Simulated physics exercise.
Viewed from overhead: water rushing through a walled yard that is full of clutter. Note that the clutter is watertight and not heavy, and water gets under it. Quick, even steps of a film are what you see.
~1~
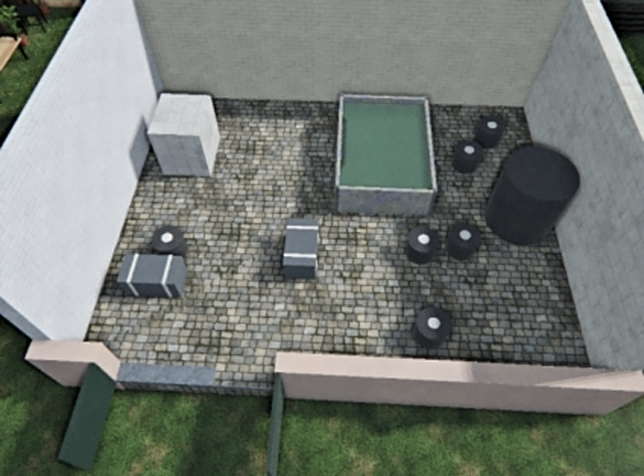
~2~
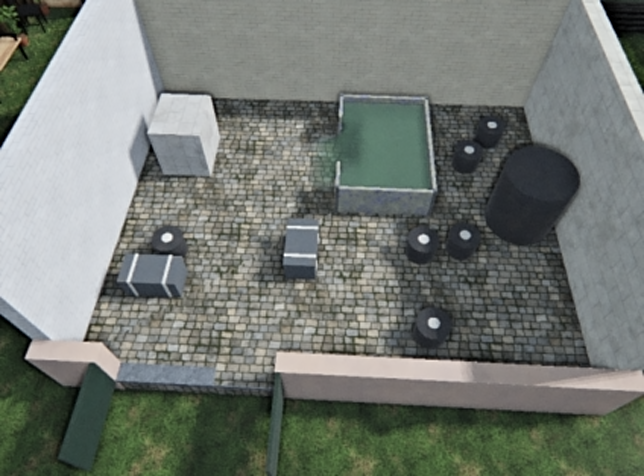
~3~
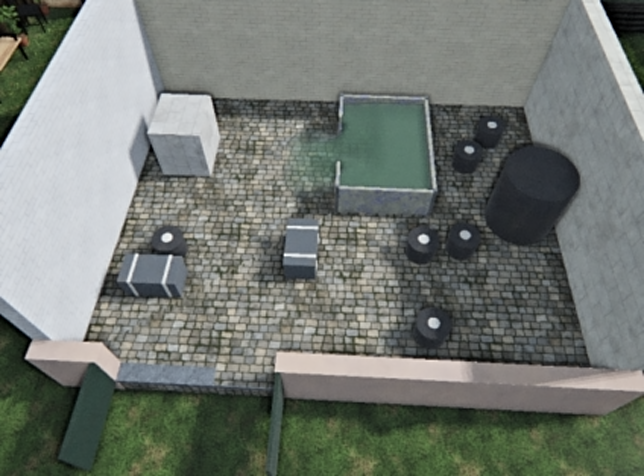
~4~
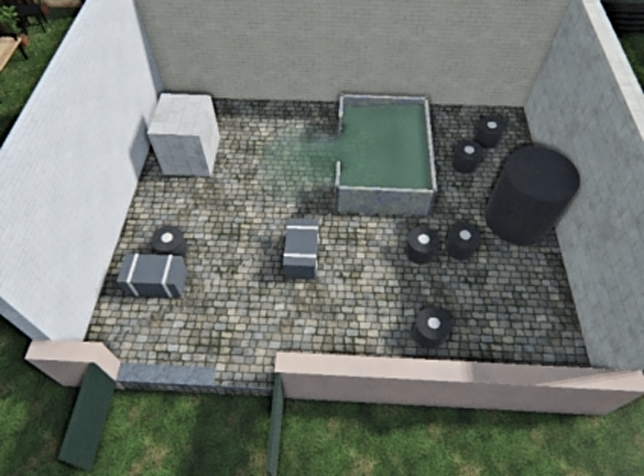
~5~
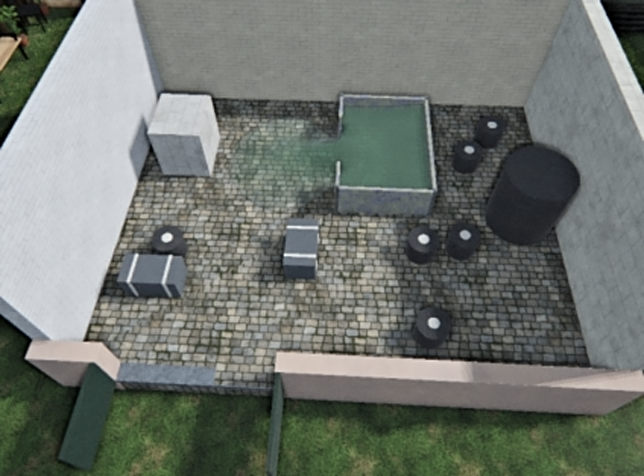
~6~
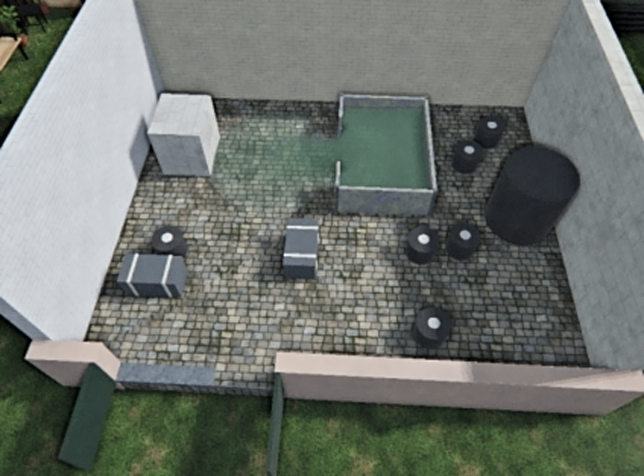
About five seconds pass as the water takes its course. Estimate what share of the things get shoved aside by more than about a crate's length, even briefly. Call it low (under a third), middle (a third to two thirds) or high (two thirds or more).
Low.
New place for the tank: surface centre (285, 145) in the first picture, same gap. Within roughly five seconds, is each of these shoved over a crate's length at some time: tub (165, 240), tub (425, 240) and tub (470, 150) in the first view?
The three, one by one: Past that mark, short of that and short of that.
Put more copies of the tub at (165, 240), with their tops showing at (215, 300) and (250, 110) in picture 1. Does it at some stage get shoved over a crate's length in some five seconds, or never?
Result by copy: Didn't cover it; covered it.
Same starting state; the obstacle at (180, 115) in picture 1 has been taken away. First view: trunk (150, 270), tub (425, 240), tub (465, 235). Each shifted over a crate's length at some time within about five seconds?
Successively: Never went far, never went far, never went far.
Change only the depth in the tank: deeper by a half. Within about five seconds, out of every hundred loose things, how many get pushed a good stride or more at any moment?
Roughly 20 in a hundred.
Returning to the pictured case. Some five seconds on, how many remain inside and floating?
1.
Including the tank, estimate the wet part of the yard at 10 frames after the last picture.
By my count it's near 40 in a hundred.
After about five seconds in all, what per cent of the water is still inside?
Roughly 98 in a hundred.
A moment on, 0 of 8 are well off their spots; 0 afloat.
Next, 0 of 8 are well off their spots; 1 afloat.
Later, 1 of 8 are well off their spots; 1 afloat.
In the end, 2 of 8 are well off their spots, and 2 have been at some point; 1 afloat.
